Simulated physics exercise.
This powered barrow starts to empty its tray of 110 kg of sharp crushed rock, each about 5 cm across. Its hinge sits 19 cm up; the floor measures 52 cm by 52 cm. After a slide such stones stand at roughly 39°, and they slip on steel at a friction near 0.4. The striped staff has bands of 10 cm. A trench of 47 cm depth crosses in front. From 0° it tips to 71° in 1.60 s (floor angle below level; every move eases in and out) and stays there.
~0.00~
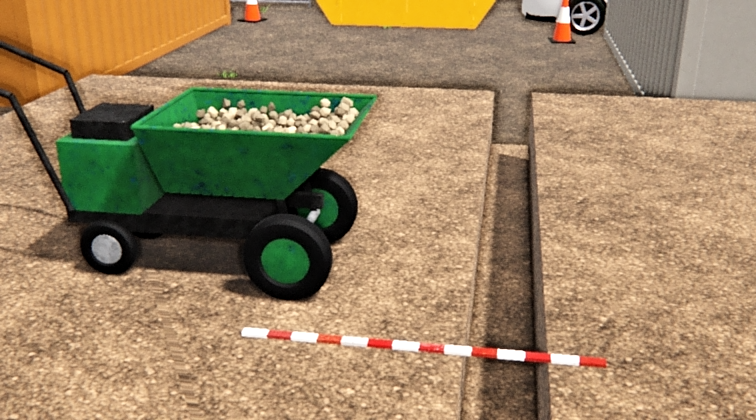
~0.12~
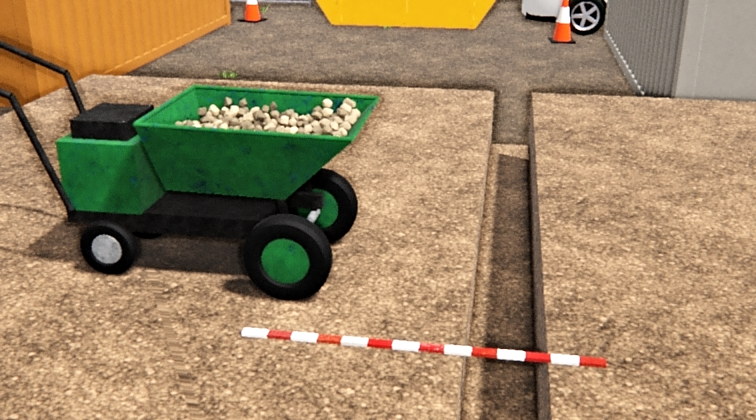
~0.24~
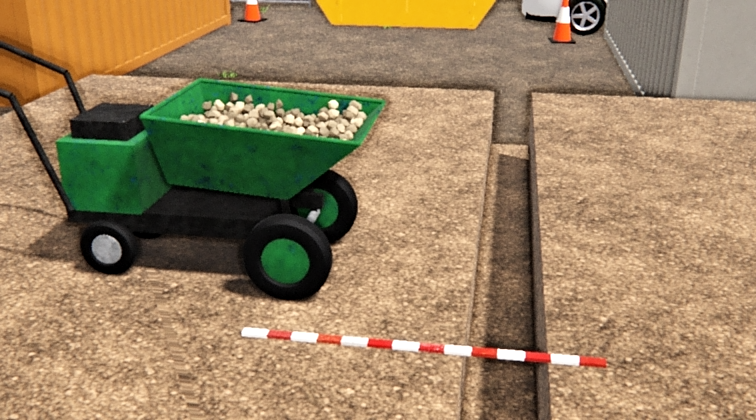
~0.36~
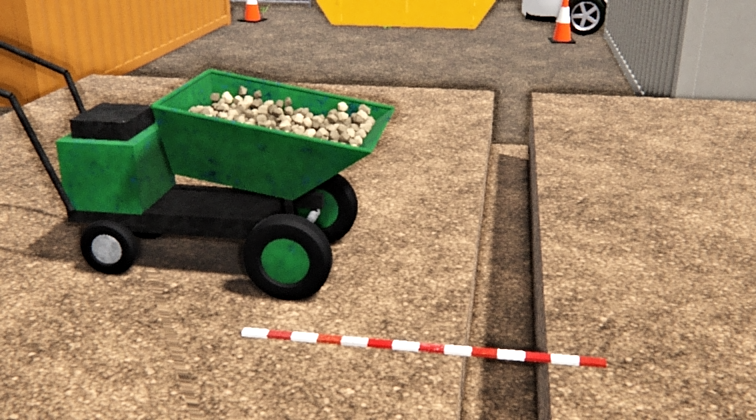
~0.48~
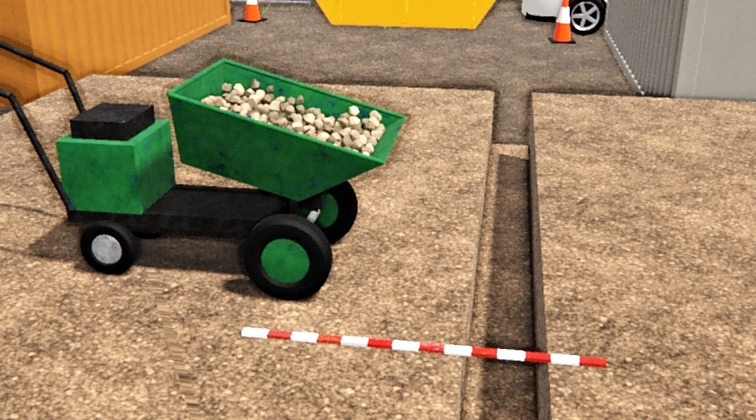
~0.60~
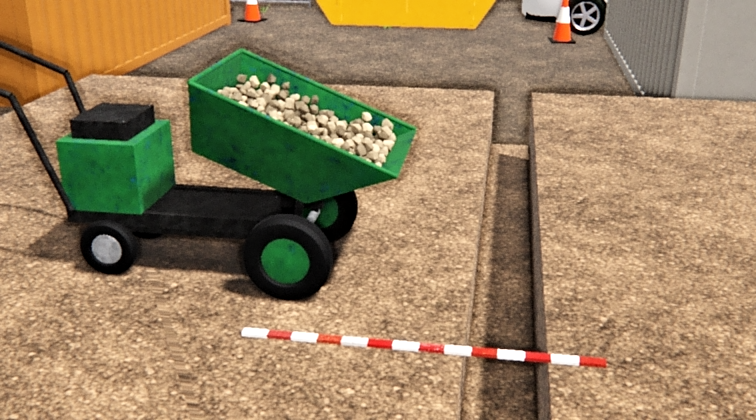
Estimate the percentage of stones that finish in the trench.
Close to 56 in a hundred.
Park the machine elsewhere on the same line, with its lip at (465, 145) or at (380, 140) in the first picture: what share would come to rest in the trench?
Near 5 per cent from the first place, 100 from the second.
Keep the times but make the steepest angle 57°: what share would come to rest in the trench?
It would be near 25 per cent.
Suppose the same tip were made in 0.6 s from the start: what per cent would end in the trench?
Then about 75 per cent.
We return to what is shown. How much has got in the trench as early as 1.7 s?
Some 15 per cent.
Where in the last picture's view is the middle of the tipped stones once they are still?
Around (501, 356).
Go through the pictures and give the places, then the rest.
Lip at (349, 138), floor tilted 0°, highest stones at (334, 111), in the first picture.
Lip at (352, 140), floor tilted 1°, highest stones at (309, 107); the stones move at 0.2 m/s on average, in the second picture.
Lip at (359, 144), floor tilted 4°, highest stones at (300, 108); the stones move at 0.3 m/s on average, in the third picture.
The tray is at 9°, its lip at (370, 152); the top of the load is at (231, 102); the stones move at 0.4 m/s on average, in the fourth picture.
The tray is at 15°, its lip at (383, 163); the top of the load is at (240, 93); the stones move at 0.5 m/s on average, in the fifth picture.
The tray is at 22°, its lip at (397, 177); the top of the load is at (252, 87); the stones move at 0.5 m/s on average, in the sixth picture.
After 1.2 s the floor is at 60°; 100 % in the tray; the foremost stones are at (438, 223).
After 1.7 s the floor is at 71°; 67 % in the tray, 16 % short of the trench, 17 % in the trench; the foremost stones are at (528, 331).
After 2.0 s the floor is at 71°; 36 % in the tray, 18 % short of the trench, 47 % in the trench; the foremost stones are at (533, 369).
After 4.0 s the floor is at 71°; 29 % in the tray, 16 % short of the trench, 56 % in the trench; the foremost stones are at (534, 368).
